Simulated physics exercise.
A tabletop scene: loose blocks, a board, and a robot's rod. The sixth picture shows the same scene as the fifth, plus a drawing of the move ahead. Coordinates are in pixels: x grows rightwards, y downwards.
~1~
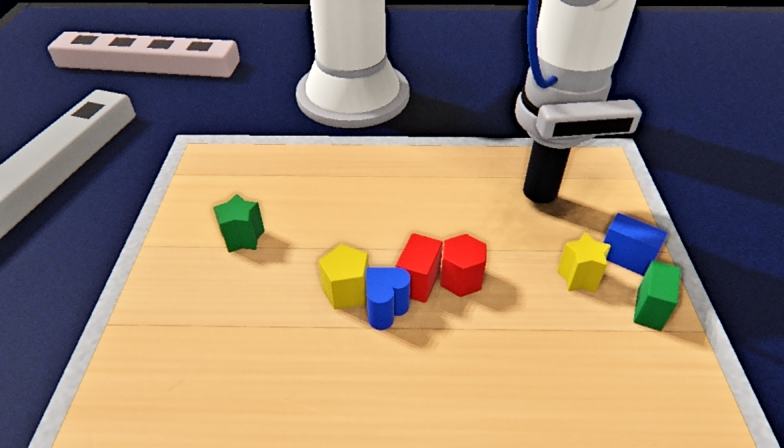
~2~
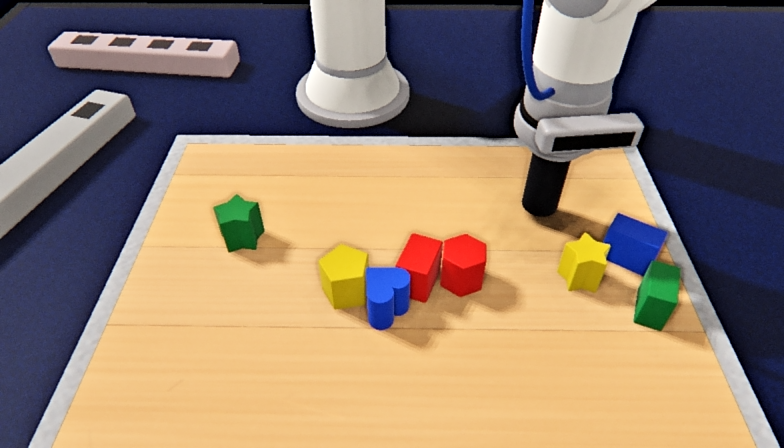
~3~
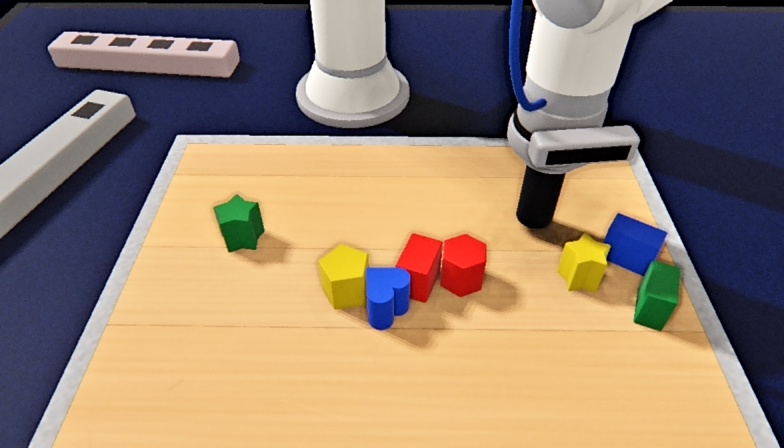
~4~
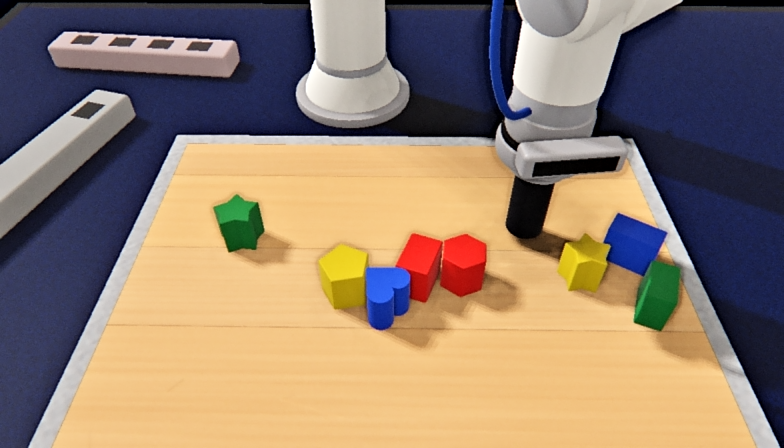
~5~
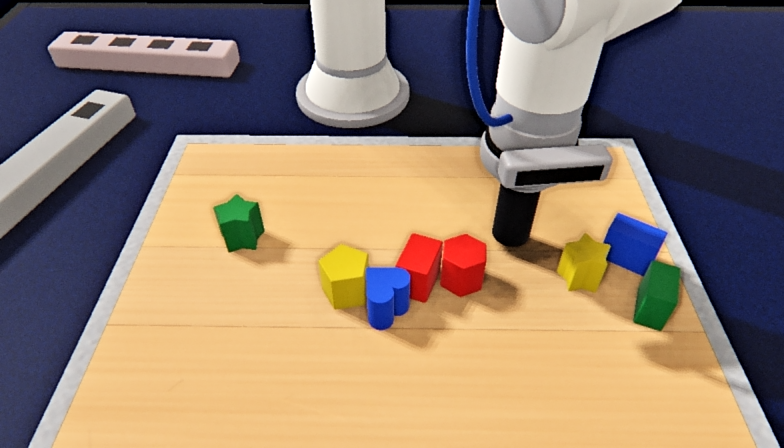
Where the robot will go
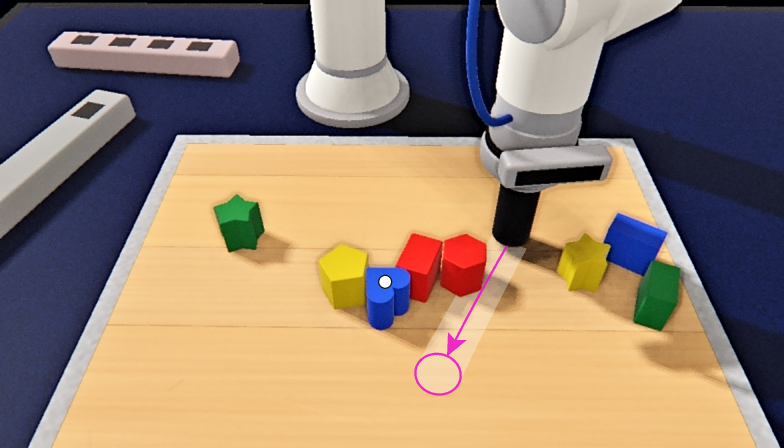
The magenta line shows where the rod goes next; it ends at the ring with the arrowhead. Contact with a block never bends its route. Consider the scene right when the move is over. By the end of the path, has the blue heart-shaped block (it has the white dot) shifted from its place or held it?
Once the path ends, it is where it was.
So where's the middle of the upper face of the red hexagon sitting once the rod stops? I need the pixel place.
Near (432, 271).
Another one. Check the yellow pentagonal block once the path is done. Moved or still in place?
At the end of the path, the yellow pentagonal block remains in its old spot.
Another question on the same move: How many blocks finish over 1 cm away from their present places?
Answer: 2.
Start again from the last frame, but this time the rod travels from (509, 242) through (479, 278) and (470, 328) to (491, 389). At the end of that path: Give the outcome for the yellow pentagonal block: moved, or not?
Answer: Unmoved.
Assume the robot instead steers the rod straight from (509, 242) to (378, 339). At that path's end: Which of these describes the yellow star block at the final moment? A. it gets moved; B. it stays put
B - it stays put.
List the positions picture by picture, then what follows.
In the first picture, rod tip (540, 192); block tops, yellow pentagonal block (344, 262); blue heart-shaped block (385, 282); red rectangular block (420, 252); red hexagon (465, 250).
In the second picture, rod (539, 205); blocks unchanged.
In the third picture, rod (534, 217); blocks unchanged.
In the fourth picture, rod (524, 226); blocks unchanged.
In the fifth picture, rod (511, 234); yellow pentagonal block (344, 262); blue heart-shaped block (385, 282); red rectangular block (420, 252); red hexagon (465, 250).
Path on the board, straight from (509, 242) to (438, 374); the dot is on the blue heart-shaped block.
On the path given first. One third of the way, rod (489, 272); red rectangular block (411, 251); red hexagon (452, 259), turned 30° clockwise.
Two thirds of the way, rod (465, 316); red rectangular block (402, 248); red hexagon (432, 271), turned 80° clockwise.
At the end, rod (439, 366); yellow pentagonal block in place; blue heart-shaped block in place; red rectangular block (402, 248); red hexagon (432, 271), turned 80° clockwise.
